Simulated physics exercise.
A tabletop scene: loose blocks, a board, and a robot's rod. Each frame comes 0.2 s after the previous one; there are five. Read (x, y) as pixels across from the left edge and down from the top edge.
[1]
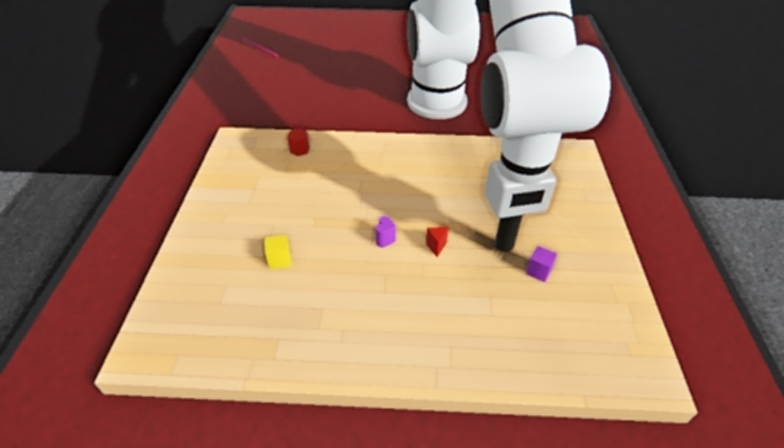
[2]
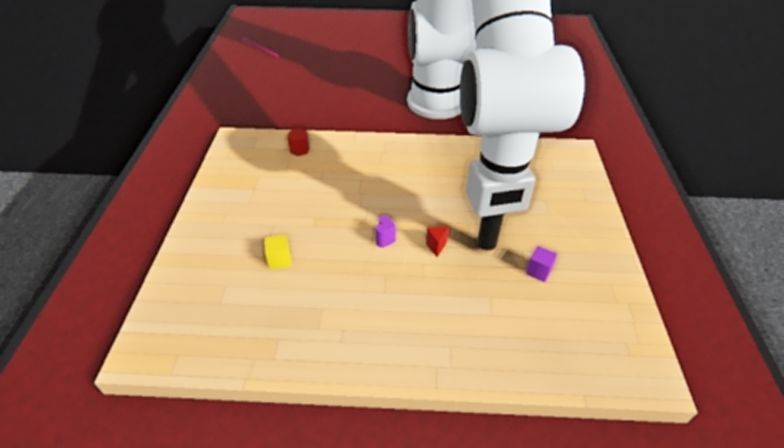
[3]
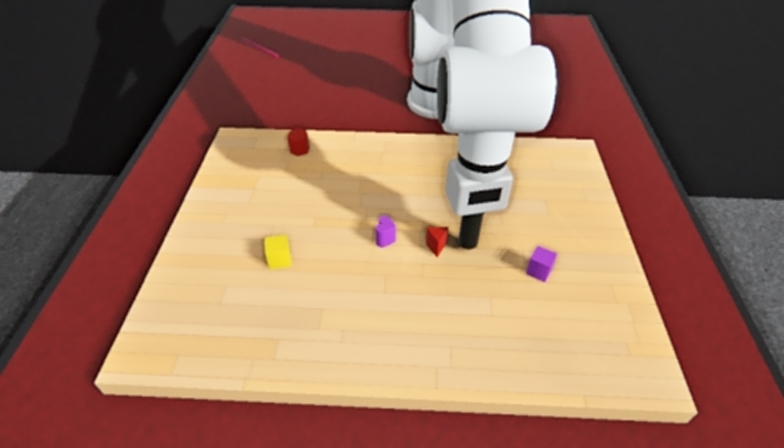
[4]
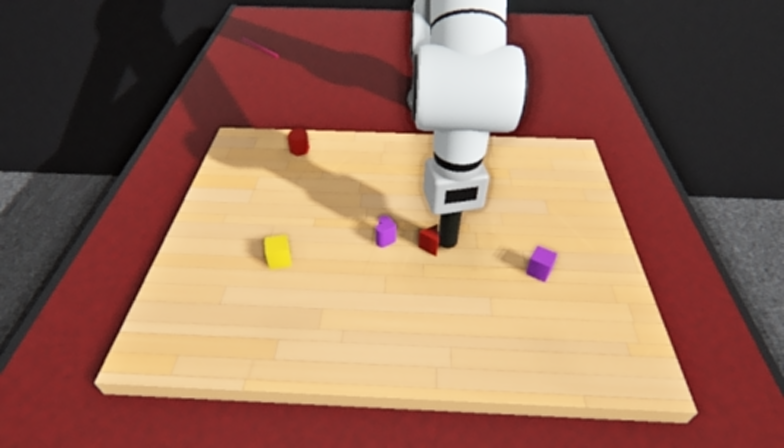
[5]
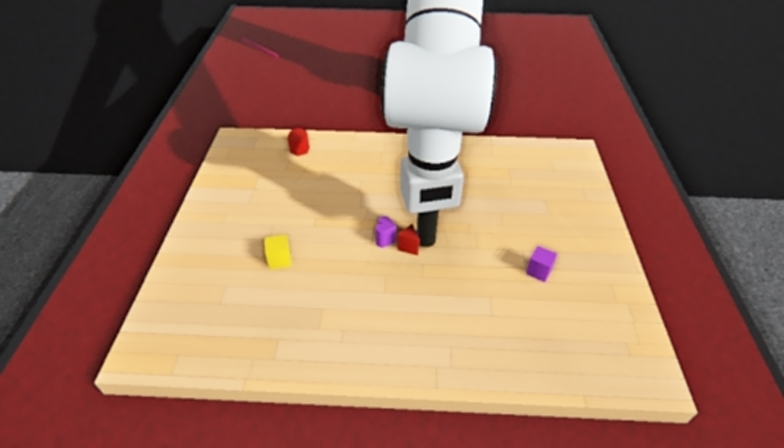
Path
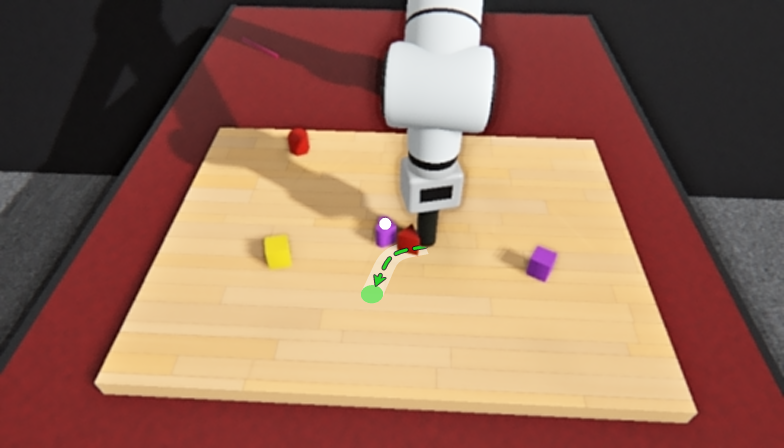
On a wooden board scattered with small colored blocks, a white robot arm slid its black rod leftward until it met a little red block, then pushed that block left, close beside a purple one.
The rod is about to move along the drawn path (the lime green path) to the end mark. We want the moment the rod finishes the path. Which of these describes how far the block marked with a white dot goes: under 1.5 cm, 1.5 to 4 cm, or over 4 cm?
Overall it shifts less than 1.5 cm.
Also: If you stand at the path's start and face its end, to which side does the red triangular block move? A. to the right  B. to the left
My answer is option A.
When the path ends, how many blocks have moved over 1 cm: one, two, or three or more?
Number moved: 1.
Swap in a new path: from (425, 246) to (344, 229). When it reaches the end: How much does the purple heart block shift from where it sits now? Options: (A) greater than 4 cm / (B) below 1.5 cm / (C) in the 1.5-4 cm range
It's A.
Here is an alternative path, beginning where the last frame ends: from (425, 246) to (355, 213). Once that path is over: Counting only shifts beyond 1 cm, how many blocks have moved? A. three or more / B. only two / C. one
I choose B.
Path on the board, from (425, 246) over (398, 253) and (382, 271) to (372, 294); the dot is on the purple heart block.
The first path, step by step. One third of the way, rod (398, 247); purple heart block (382, 223), turned 15° clockwise; red triangular block (381, 235), turned 30° clockwise.
Two thirds of the way, rod (382, 265); purple heart block (382, 223), turned 15° clockwise; red triangular block (374, 236), turned 45° clockwise.
At the end, rod (372, 288); purple heart block (382, 223), turned 15° clockwise; red triangular block (374, 236), turned 45° clockwise.
